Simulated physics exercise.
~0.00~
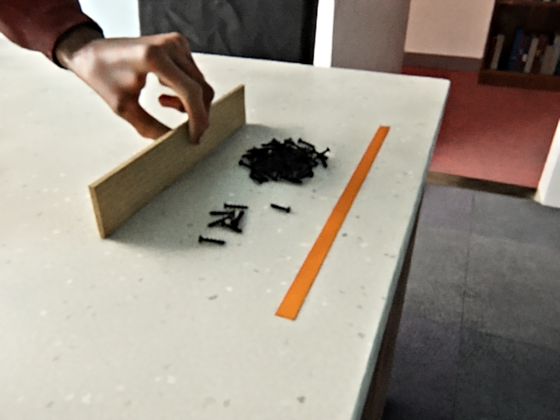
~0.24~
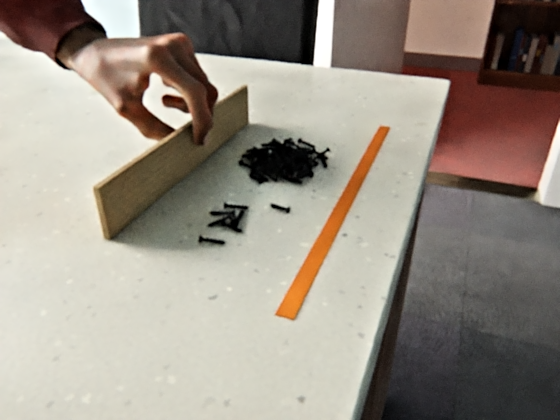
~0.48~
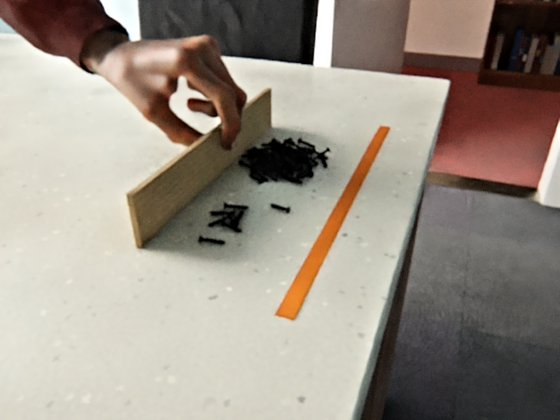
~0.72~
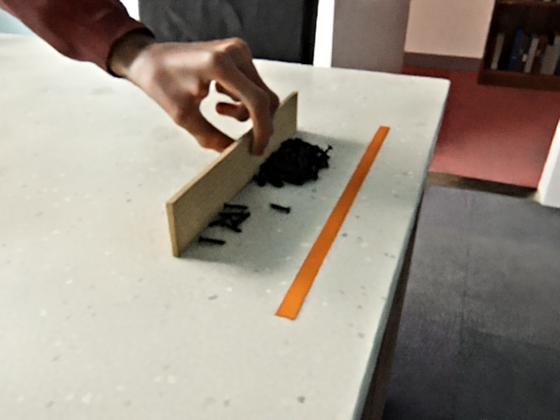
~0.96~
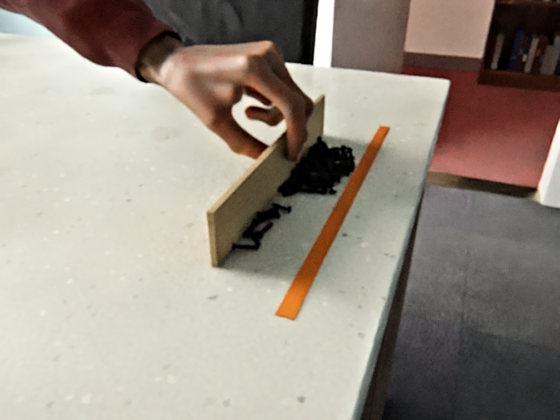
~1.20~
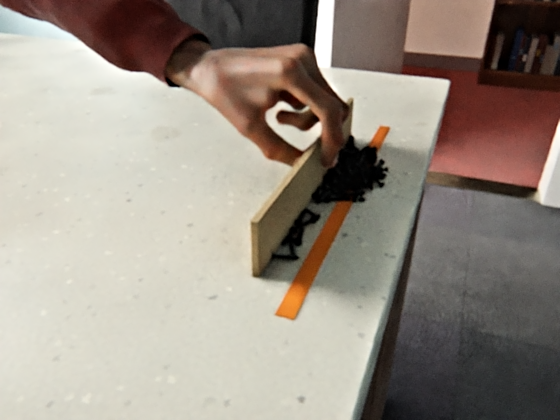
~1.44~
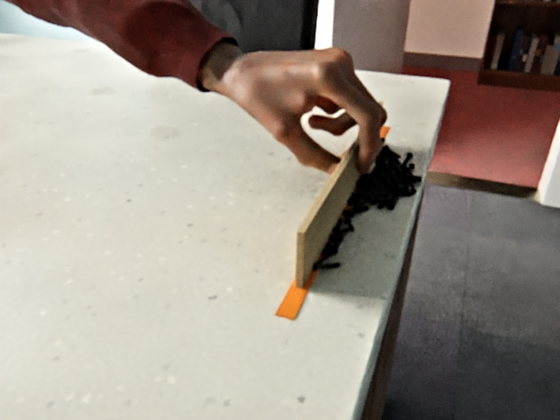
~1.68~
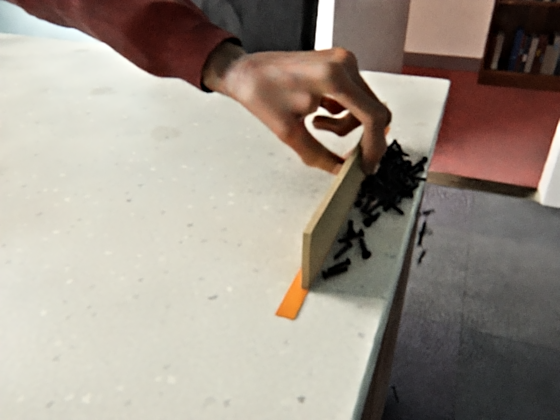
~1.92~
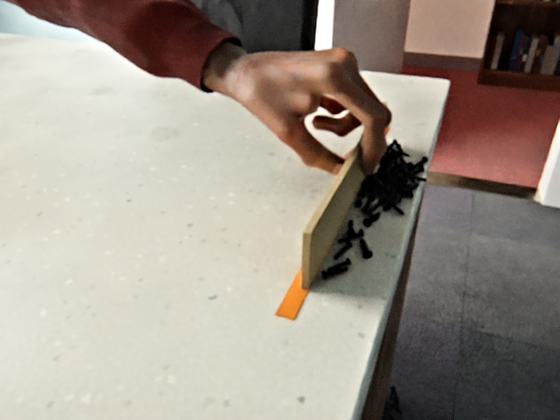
The clip shows a hand sliding an upright tan card rightward across a pale speckled table, pushing two small lots of black screws over an orange tape line. The card stops at the tape; a few screws from the far lot fall off the edge, while the near lot stays on.
